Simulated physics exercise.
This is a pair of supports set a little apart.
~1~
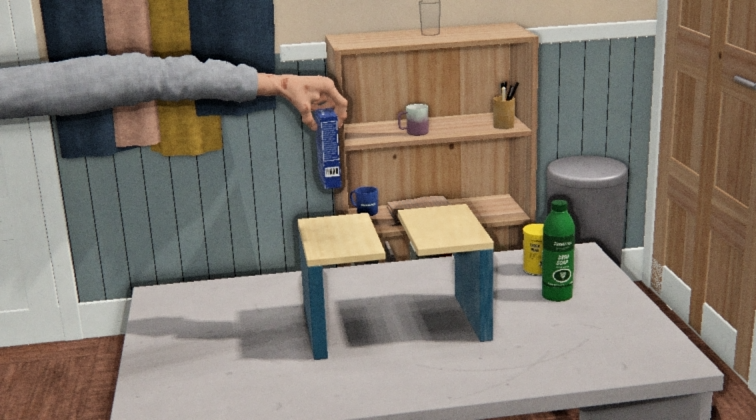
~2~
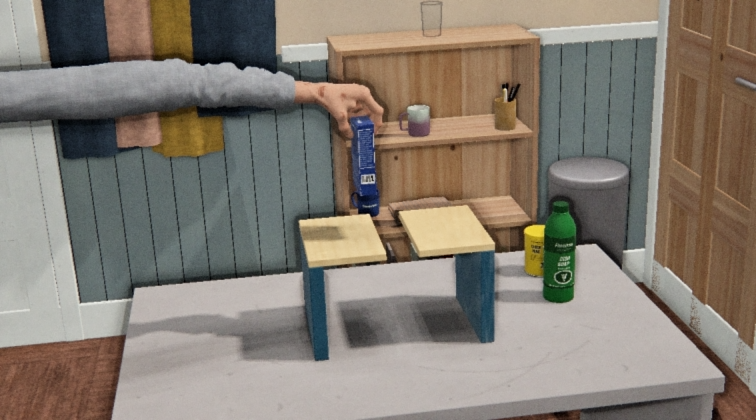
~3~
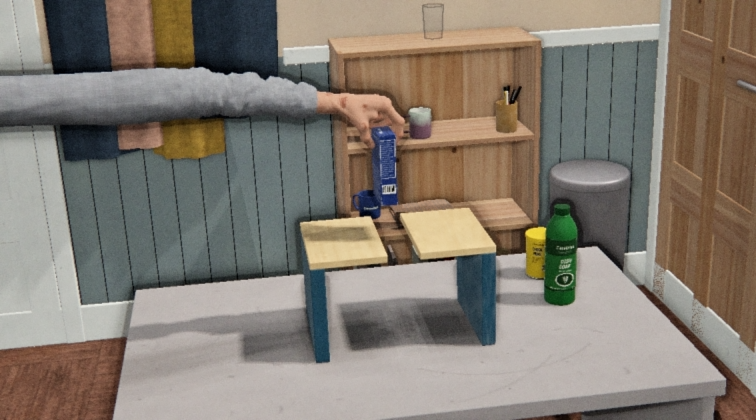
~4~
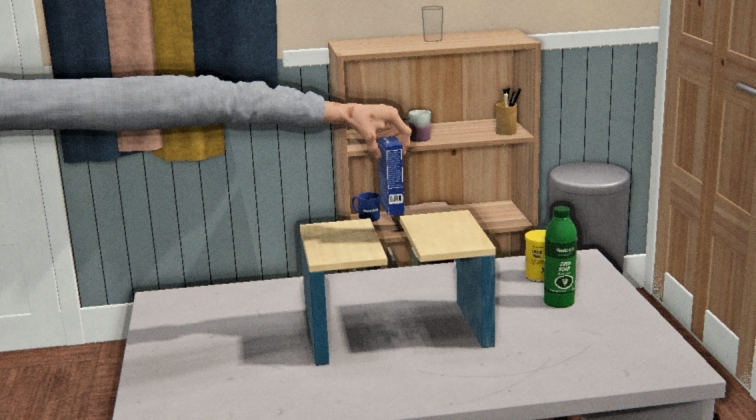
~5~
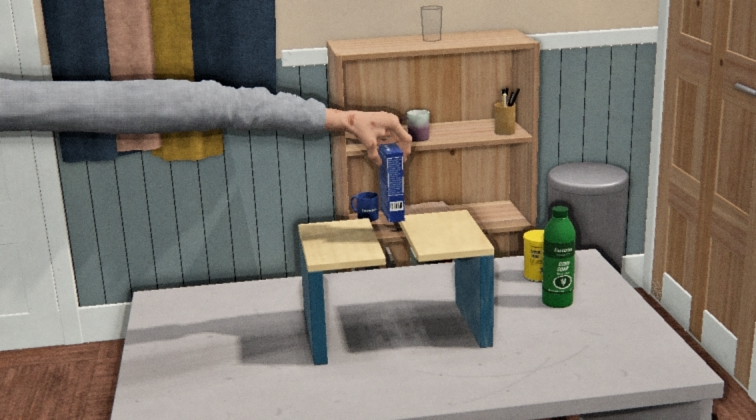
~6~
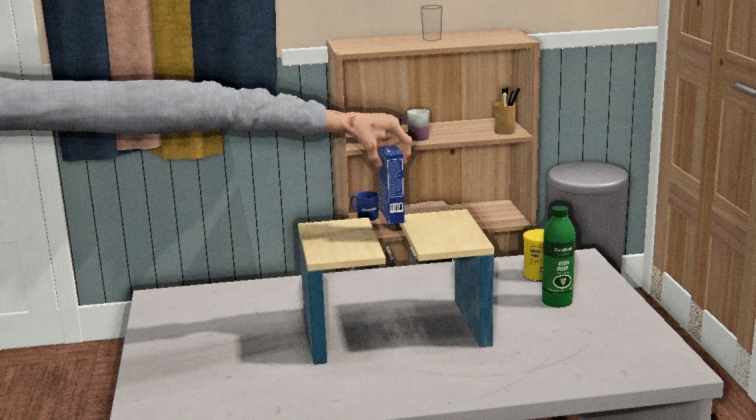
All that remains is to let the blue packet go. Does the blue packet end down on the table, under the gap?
Outcome: The packet reaches the table.
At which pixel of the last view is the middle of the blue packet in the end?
Around (395, 300).
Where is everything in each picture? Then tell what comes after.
In the first picture, on its way; blue packet (328, 147); yellow tin (539, 250).
In the second picture, on its way; blue packet (363, 155); yellow tin (540, 251).
In the third picture, on its way; blue packet (384, 165); yellow tin (541, 254).
In the fourth picture, on its way; blue packet (391, 175); yellow tin (541, 256).
In the fifth picture, held still over the gap; blue packet (392, 182); yellow tin (539, 256).
In the sixth picture, held still over the gap; blue packet (391, 183); yellow tin (539, 256).
Then, 0.20 s later than the last frame, blue packet moved about its own width near (393, 226).
Then, 0.30 s later than the last frame, blue packet moved well along near (395, 301).
When it is over, moved from the start, blue packet; the other 2 as before. End places, in pixels of the last picture, blue packet near (395, 300). The packet drops through.
